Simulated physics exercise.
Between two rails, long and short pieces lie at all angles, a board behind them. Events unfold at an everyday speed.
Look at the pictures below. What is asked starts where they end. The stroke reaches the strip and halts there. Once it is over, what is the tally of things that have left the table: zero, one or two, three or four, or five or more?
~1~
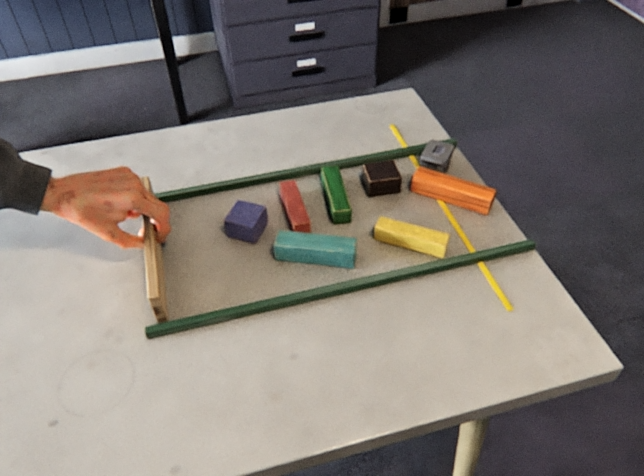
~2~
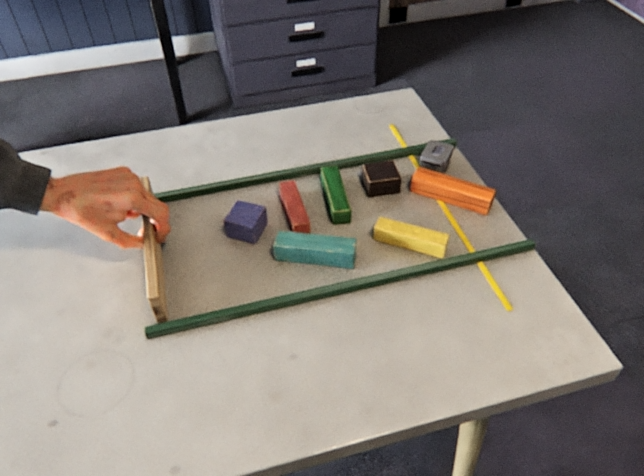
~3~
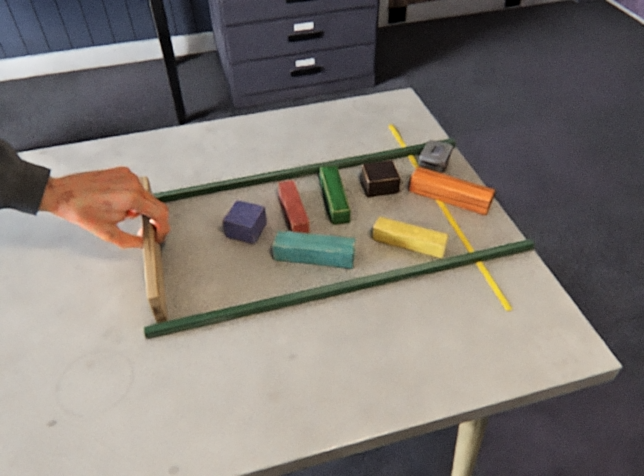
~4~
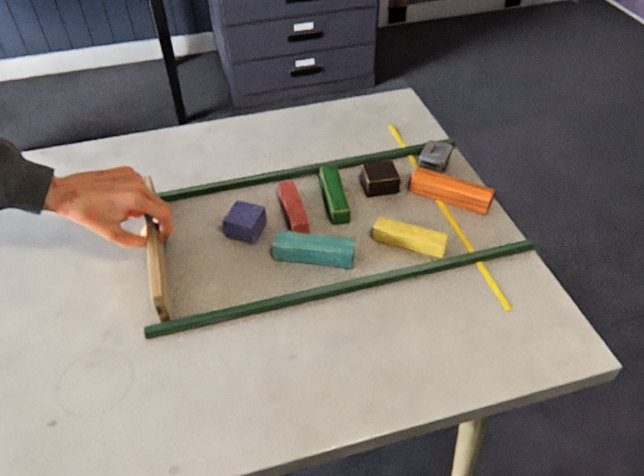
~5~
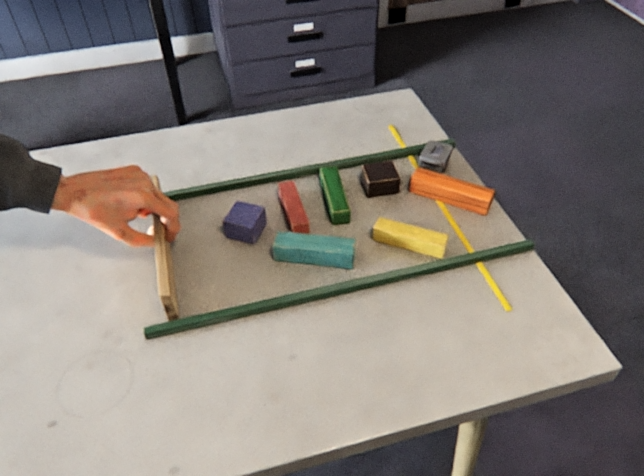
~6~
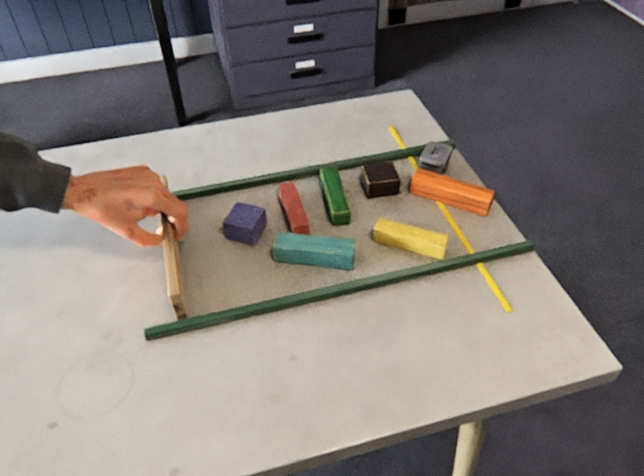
Falls: Three or four.
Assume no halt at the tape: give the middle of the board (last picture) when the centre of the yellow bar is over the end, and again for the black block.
Middle approx. at (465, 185), then approx. at (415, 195).
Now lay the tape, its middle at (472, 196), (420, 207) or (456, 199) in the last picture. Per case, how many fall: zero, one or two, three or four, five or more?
The counts for the three tapes are more than four, one to two and 3 or 4.
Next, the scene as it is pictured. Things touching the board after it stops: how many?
3.
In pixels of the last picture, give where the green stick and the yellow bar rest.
Going in order, first (473, 163) and next (477, 203).
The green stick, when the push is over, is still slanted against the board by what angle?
I'd say it's about 0° out of line.
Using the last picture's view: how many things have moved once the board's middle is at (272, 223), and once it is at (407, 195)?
Answer - first 3, then 8.
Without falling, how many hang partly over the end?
3 in all.
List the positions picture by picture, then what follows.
Grey case (436, 159); orange stick (452, 191); black block (382, 178); board (153, 245); tape (441, 202), in the first picture.
Orange stick (452, 190); green stick (336, 194), in the second picture.
Black block (380, 179); blue block (245, 222), in the third picture.
Grey case (435, 159); turquoise bar (315, 250), in the fourth picture.
Orange stick (451, 191); board (163, 244), in the fifth picture.
Grey case (435, 160); orange stick (451, 192); black block (381, 180); board (171, 243); tape (439, 203), in the sixth picture.
Soon after, none off yet; grey case at rest near (435, 160); orange stick at rest near (451, 192); black block at rest near (381, 180).
After that, none off yet; grey case displaced about its own width near (450, 155); orange stick displaced a little near (471, 193); black block displaced about its own width near (421, 166).
In the end, the number that fall off is three or four; gone, black block, orange stick and grey case.
